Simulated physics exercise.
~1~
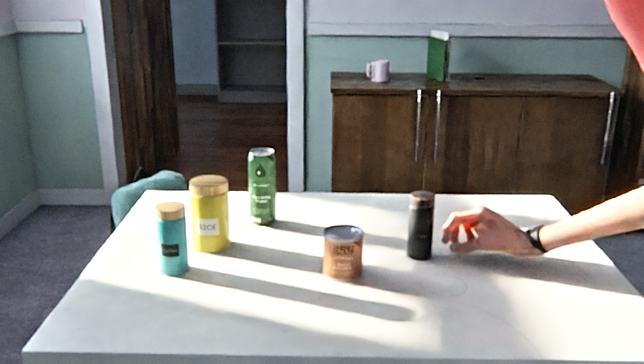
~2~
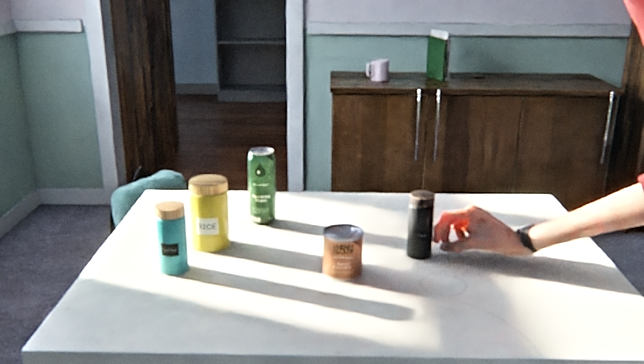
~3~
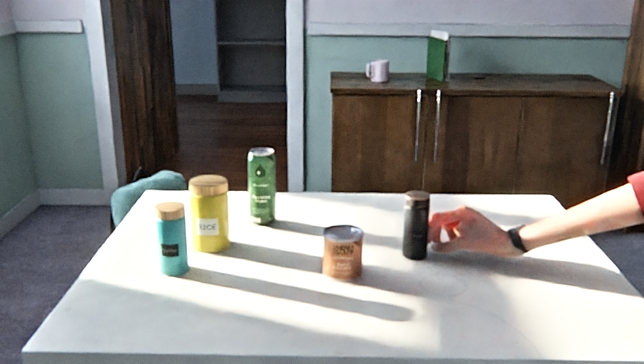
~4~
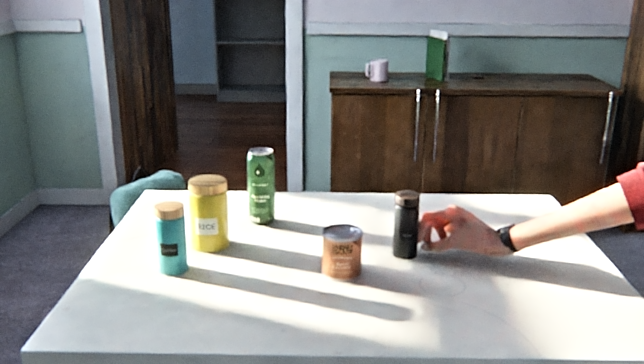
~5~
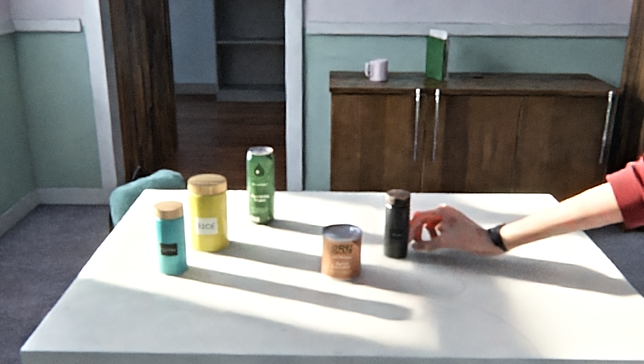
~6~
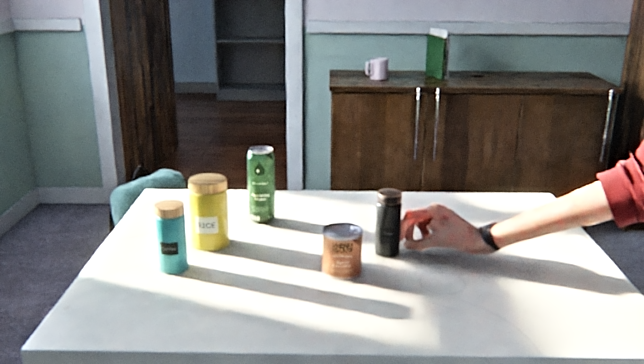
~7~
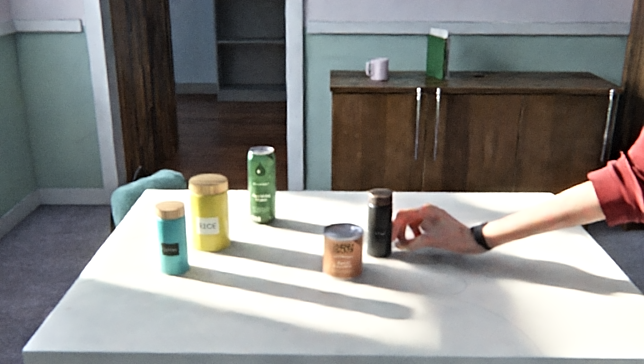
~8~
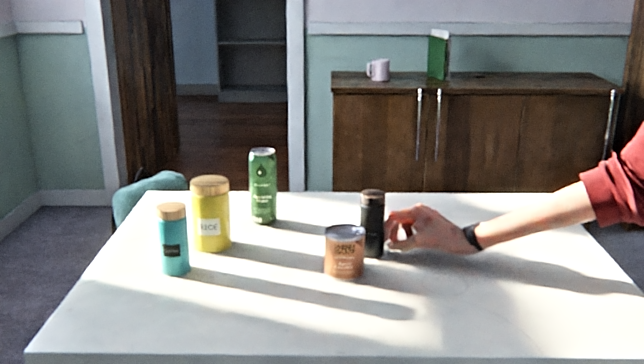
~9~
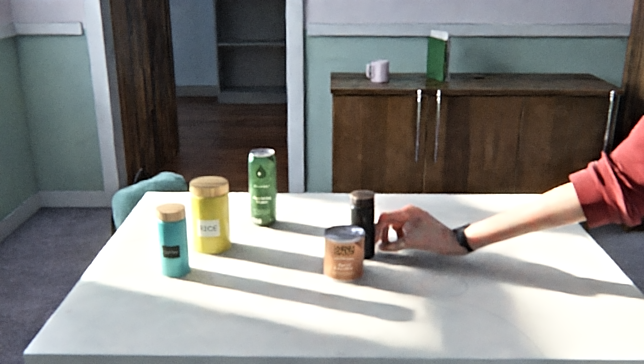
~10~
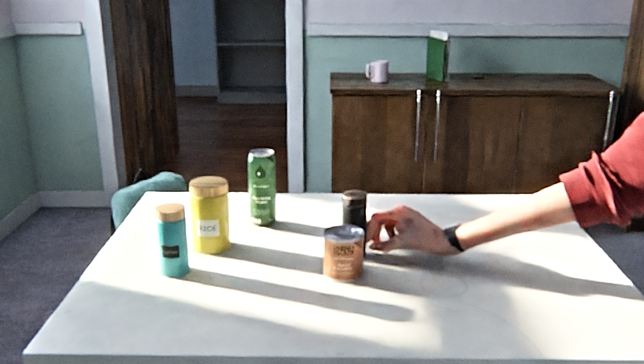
We see a hand reach in from the right to a black shaker on a white table with a green can, an orange tin and two other containers. The fingers push the shaker steadily left until it stands upright, partly behind the tin, the hand still beside it.
